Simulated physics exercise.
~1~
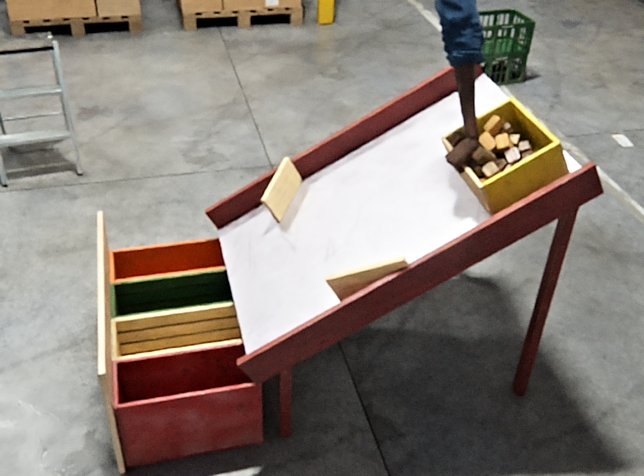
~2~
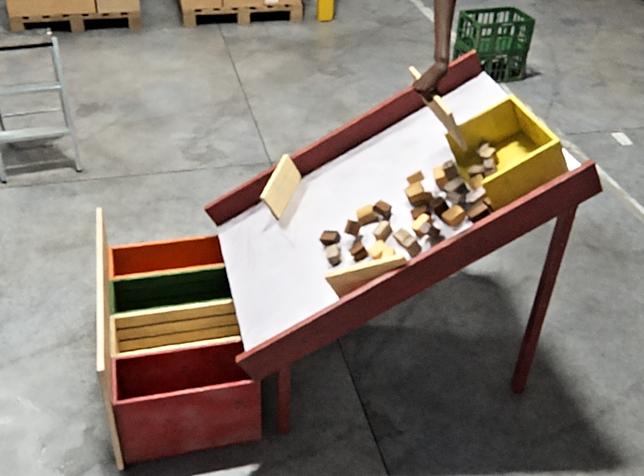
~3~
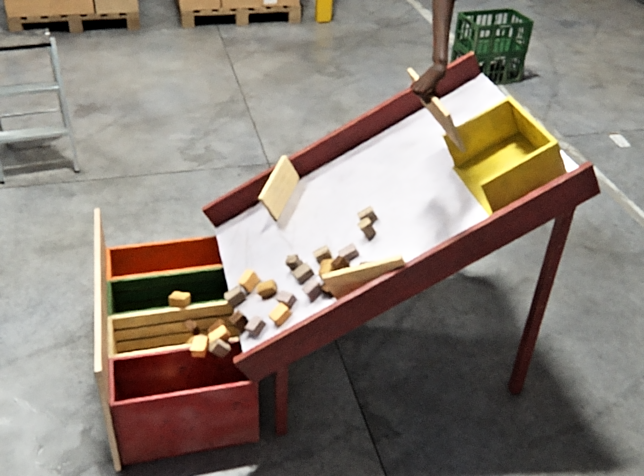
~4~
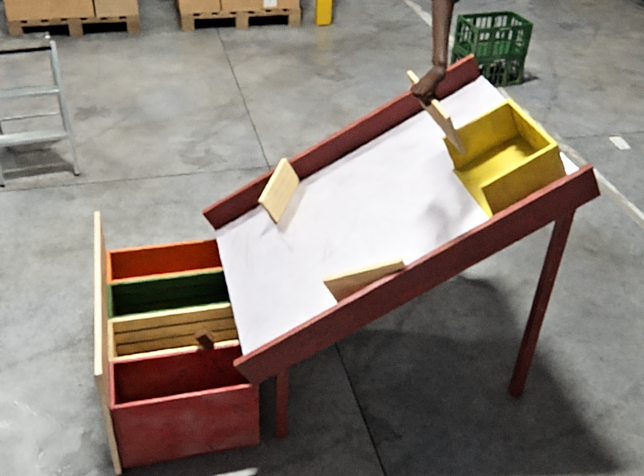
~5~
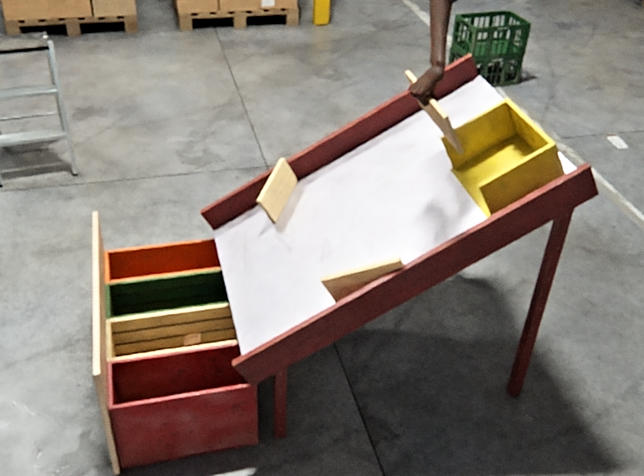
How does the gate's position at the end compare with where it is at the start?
At the start the gate is down at the open front of the yellow pen. At the end it is higher and a little to the left, held clear of the pen by the hand.
